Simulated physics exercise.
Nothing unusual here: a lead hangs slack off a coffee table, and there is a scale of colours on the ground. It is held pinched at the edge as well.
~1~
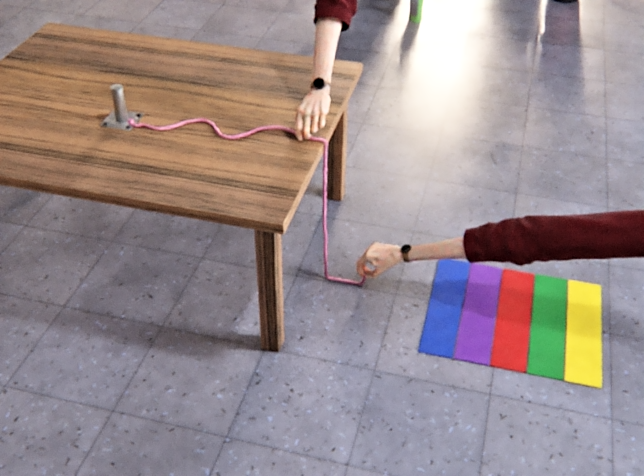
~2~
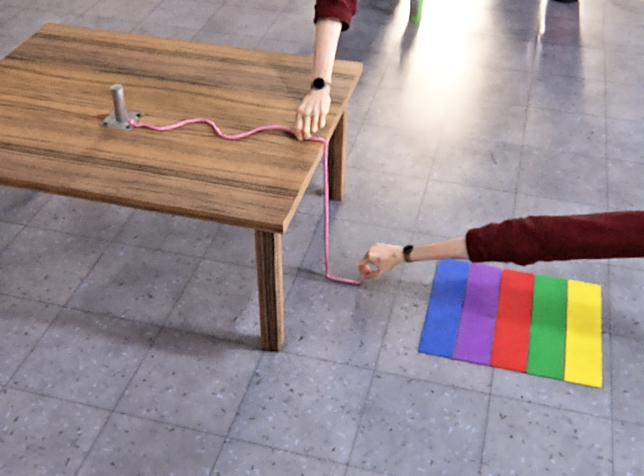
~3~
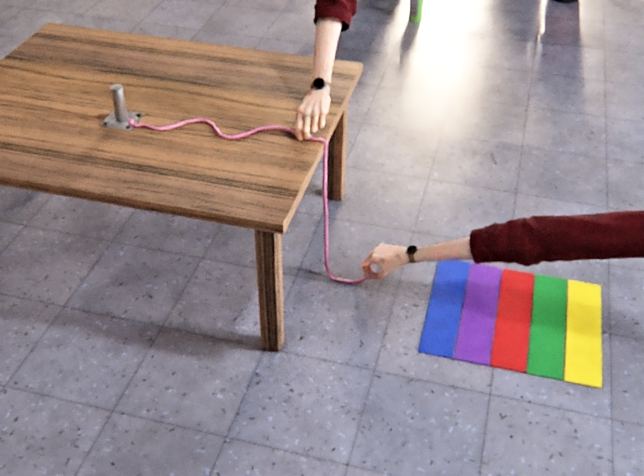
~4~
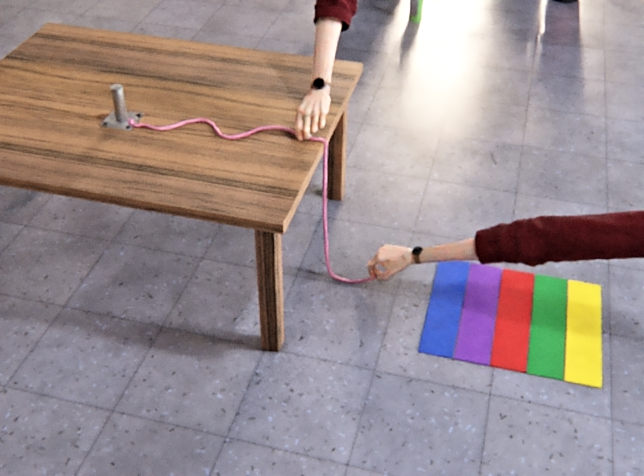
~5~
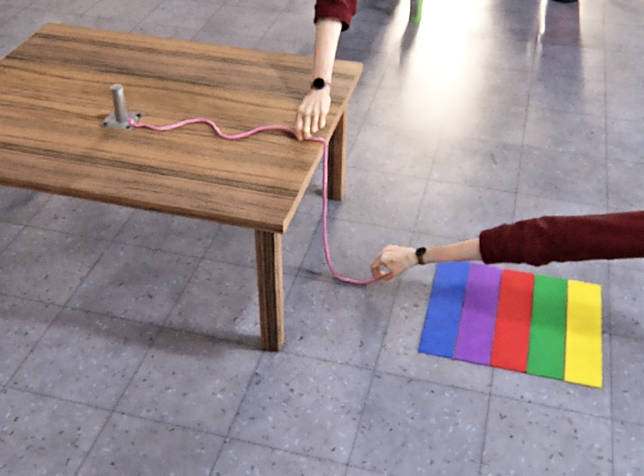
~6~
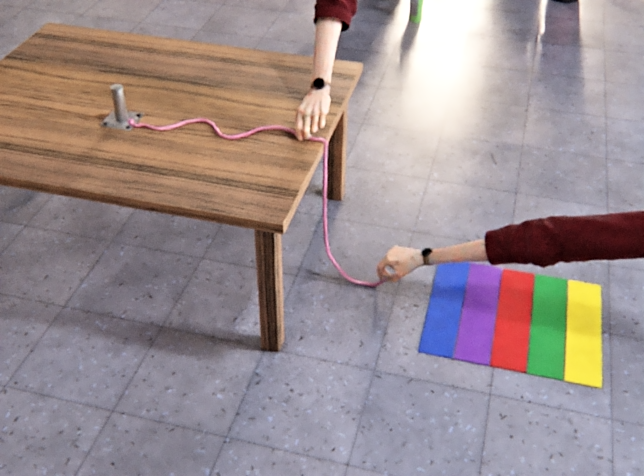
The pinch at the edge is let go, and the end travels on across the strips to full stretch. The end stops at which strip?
At the red strip.
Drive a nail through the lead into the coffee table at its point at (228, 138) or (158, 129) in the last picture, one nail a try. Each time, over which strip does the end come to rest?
Purple; red.
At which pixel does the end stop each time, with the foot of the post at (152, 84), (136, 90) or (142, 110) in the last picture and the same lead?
Try by try: (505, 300), (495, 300) and (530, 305).
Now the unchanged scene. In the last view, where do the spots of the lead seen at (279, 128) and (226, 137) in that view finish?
The first at (308, 141), the second at (252, 135).
Early on, end near (460, 292); over blue.
Midway, end near (494, 299); over purple.
At the end of the slack, end near (516, 302); over red. It gets as far as the red strip.
